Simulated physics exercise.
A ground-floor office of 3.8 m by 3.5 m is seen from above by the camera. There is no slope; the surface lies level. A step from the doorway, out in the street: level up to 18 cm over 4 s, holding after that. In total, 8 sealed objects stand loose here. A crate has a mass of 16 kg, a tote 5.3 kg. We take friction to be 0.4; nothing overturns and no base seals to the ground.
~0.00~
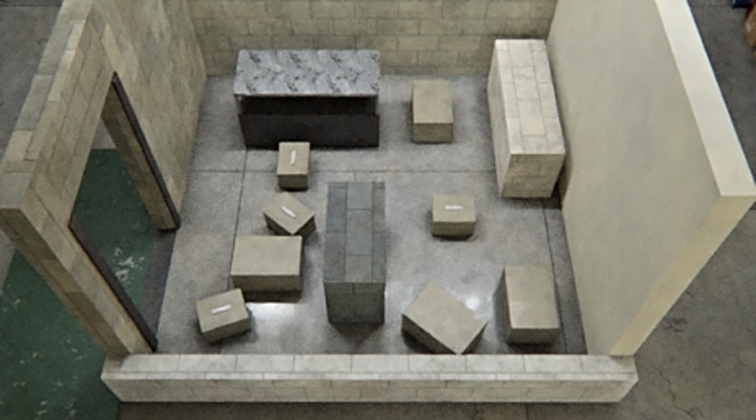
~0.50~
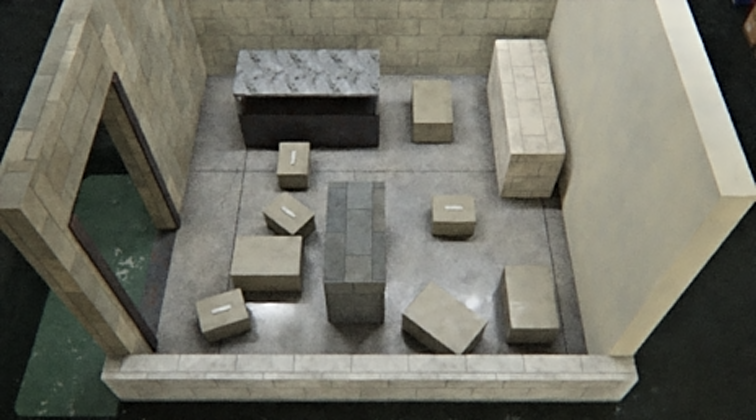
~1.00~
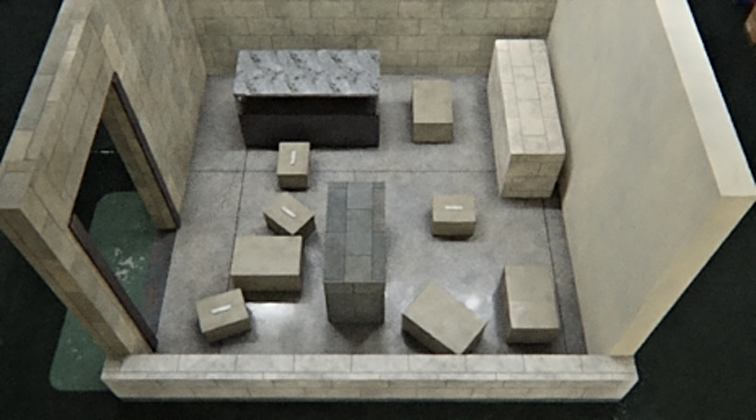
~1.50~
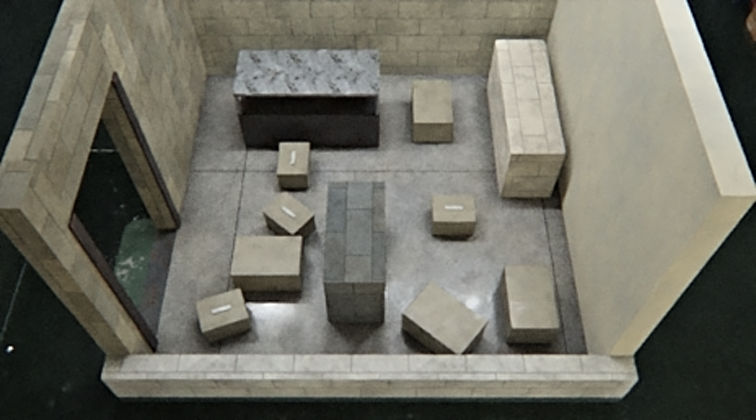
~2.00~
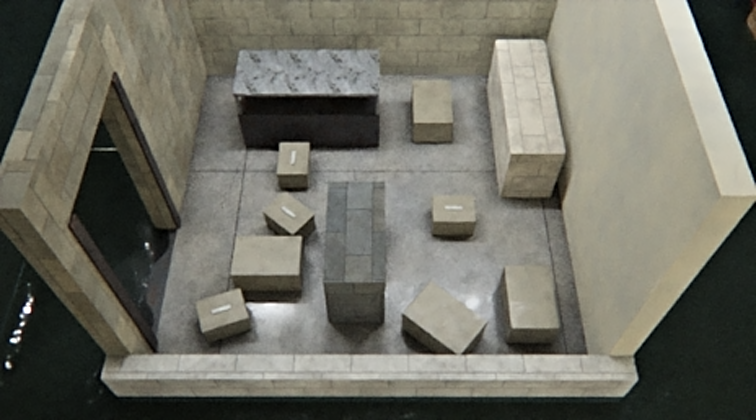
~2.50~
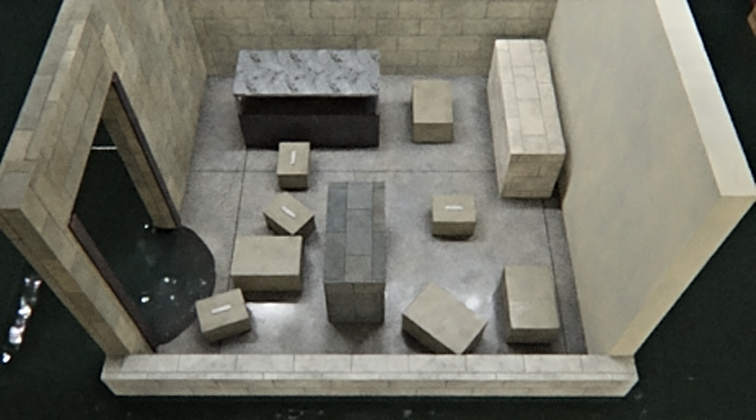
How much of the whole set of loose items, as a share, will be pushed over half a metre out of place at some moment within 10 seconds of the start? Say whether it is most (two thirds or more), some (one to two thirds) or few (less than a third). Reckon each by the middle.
Most.
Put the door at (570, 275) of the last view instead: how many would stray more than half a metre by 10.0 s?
You'd get 4 in that case.
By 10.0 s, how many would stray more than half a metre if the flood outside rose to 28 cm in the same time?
Then the count would be 6.
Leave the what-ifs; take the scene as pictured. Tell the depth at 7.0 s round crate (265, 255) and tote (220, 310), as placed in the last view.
First about 7 cm, second about 9 cm.
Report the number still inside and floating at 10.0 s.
Of them, 7.
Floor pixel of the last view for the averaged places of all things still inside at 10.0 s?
Around (461, 216).
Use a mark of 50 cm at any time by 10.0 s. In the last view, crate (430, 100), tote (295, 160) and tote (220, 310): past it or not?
One by one: Below; above; above.
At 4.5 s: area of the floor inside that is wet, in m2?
Wet area: Approx. 3.5 m2.
After 3.5 s 0 of 8 are over 50 cm from their spots; 0 afloat.
After 4.5 s 0 of 8 are over 50 cm from their spots; 0 afloat.
After 7.0 s 5 of 8 are over 50 cm from their spots; 3 afloat.
After 10.0 s 5 of 8 are over 50 cm from their spots, and 6 have been at some point; 7 afloat.
